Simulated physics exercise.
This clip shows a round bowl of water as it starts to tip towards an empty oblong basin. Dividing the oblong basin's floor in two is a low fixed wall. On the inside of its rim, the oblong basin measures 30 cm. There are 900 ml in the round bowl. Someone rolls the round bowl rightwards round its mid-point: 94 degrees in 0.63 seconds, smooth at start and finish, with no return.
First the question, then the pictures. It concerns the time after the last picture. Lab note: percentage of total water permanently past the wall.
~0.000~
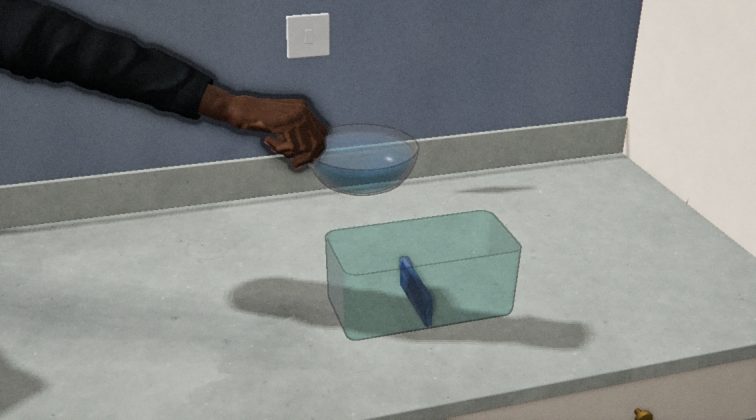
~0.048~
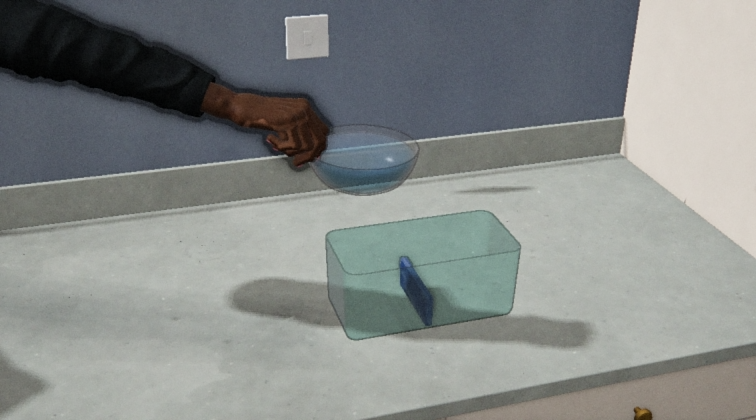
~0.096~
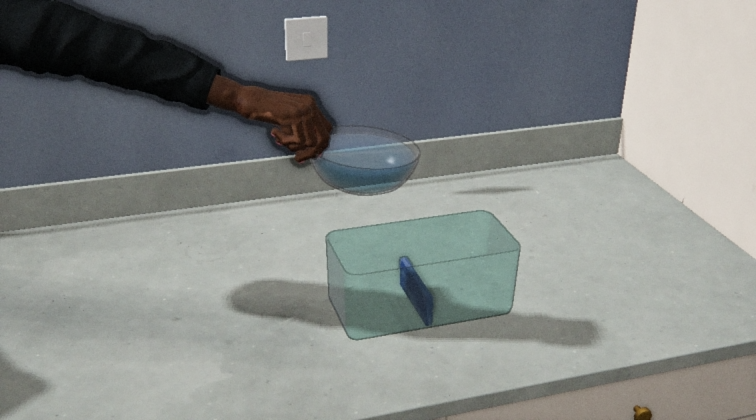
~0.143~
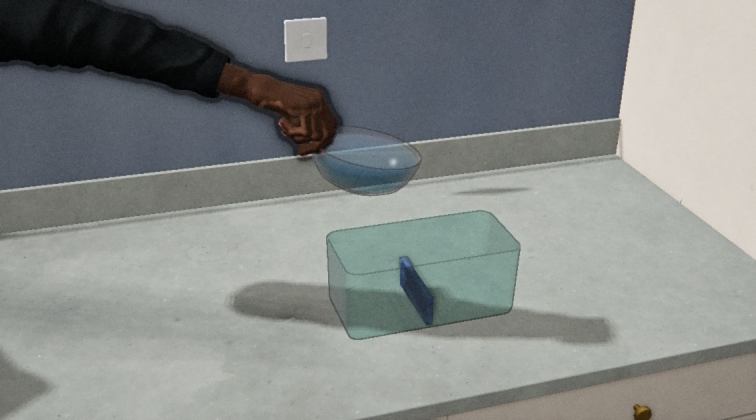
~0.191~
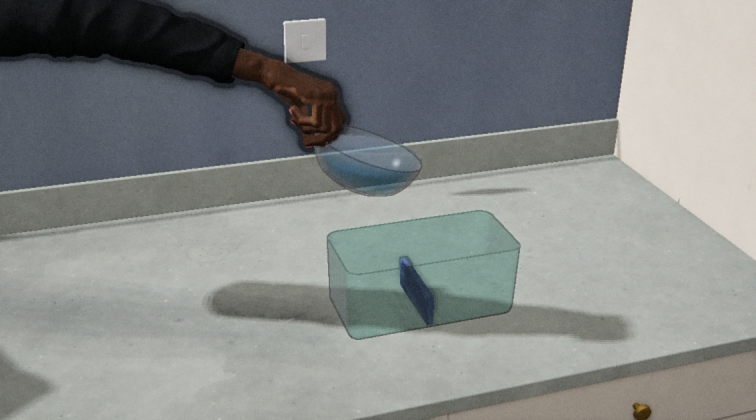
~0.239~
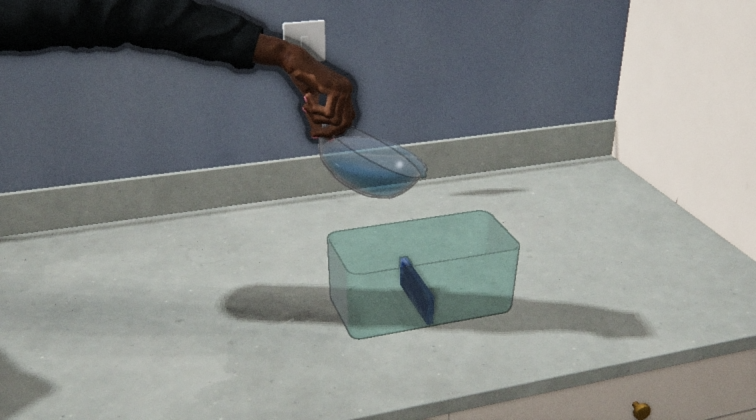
Approx. 73 %.
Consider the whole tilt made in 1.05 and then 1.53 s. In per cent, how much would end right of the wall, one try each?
Some 85 and 90 per cent, in that order.
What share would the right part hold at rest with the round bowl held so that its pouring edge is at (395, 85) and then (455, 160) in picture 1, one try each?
Near 65 in a hundred on the first go and near 85 in a hundred on the second.
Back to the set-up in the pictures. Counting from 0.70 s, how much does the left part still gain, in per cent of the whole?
That amounts to roughly 10 per cent of the whole.
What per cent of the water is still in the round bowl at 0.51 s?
12 %.
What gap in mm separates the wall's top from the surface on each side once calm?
Left 46 mm, right 24 mm.
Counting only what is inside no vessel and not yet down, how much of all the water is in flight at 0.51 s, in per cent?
Roughly 50 percent.
By 0.51 s the tilt is 85° and 11 per cent is still to pour, 0 is left of the wall and 39 right of it.
By 0.70 s the tilt is 94° and 1 per cent is still to pour, 12 is left of the wall and 72 right of it.
By 0.91 s the tilt is 94° and 0 per cent is still to pour, 19 is left of the wall and 75 right of it.
By 1.13 s the tilt is 94° and 0 per cent is still to pour, 20 is left of the wall and 74 right of it.
At rest 21 per cent lies left of the wall, 73 right of it and 6 outside.
